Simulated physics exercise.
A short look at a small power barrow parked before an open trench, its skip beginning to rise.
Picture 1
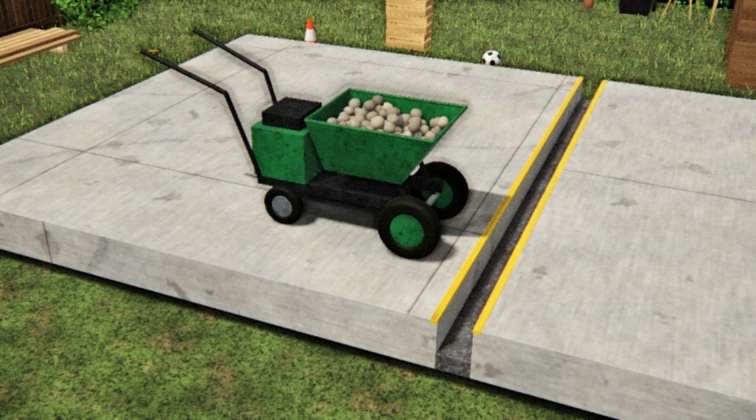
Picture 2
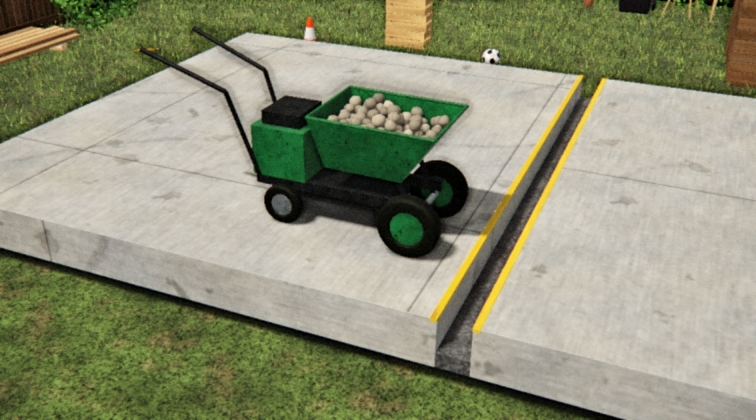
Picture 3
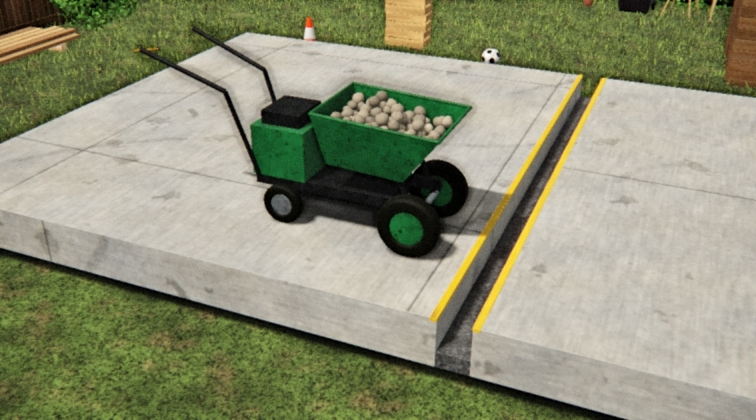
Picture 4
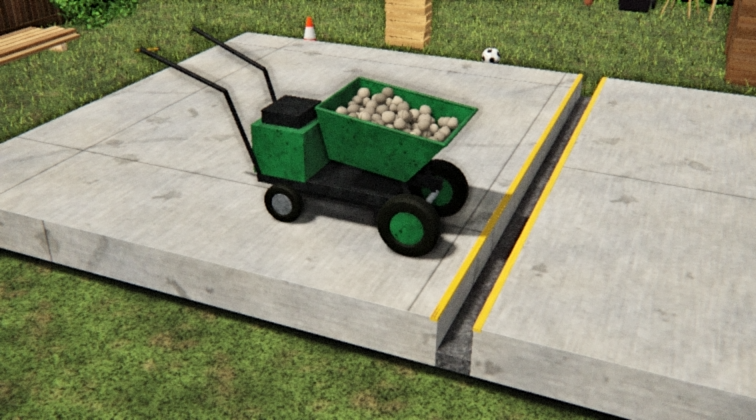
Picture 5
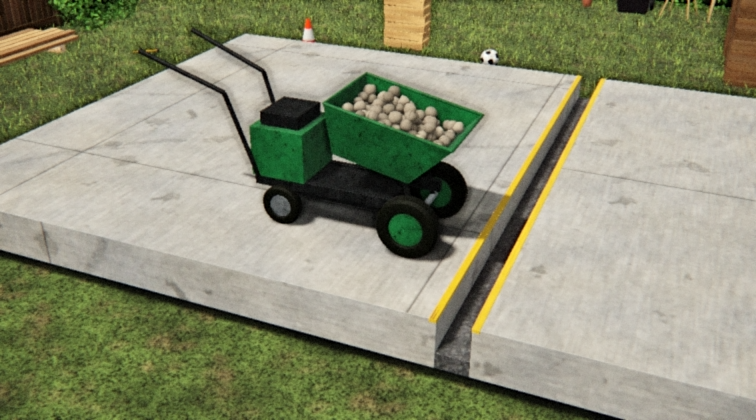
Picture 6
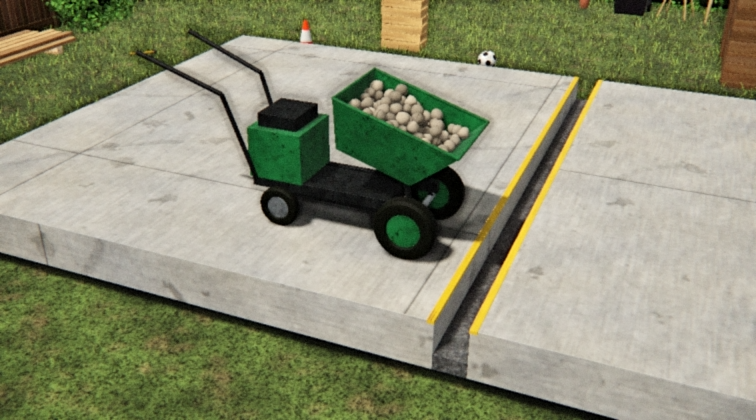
On a concrete slab in a grassy yard, a green power barrow loaded with round pebbles stood facing a narrow, yellow-edged trench, and its skip slowly lifted at the back, tilting forward to the right.
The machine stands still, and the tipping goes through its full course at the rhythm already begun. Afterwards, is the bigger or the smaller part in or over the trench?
The smaller part is.
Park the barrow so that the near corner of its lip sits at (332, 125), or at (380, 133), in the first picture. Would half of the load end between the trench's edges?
Lab note - position 1: A minority share; position 2: A majority share.
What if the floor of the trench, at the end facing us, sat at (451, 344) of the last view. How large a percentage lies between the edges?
The share comes to around 0 percent.
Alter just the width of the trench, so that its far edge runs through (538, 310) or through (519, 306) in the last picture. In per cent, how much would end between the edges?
Roughly 80 per cent, then roughly 50 per cent.
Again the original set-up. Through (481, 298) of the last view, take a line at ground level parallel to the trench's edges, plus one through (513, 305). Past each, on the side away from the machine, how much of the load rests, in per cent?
Estimate: 90 % and 70 %, respectively.
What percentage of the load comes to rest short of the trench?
That share comes out near 0 in a hundred.
Soon after the last picture, skip tipped steeply; all in the skip.
A little later, skip tipped right over; most in the skip; a small part beyond it; a stray few falling.
Later still, skip tipped right over; about a quarter in the skip; most beyond it.
At rest, skip tipped right over; a small part in the skip; a stray few in or heaped over the trench; most beyond it.
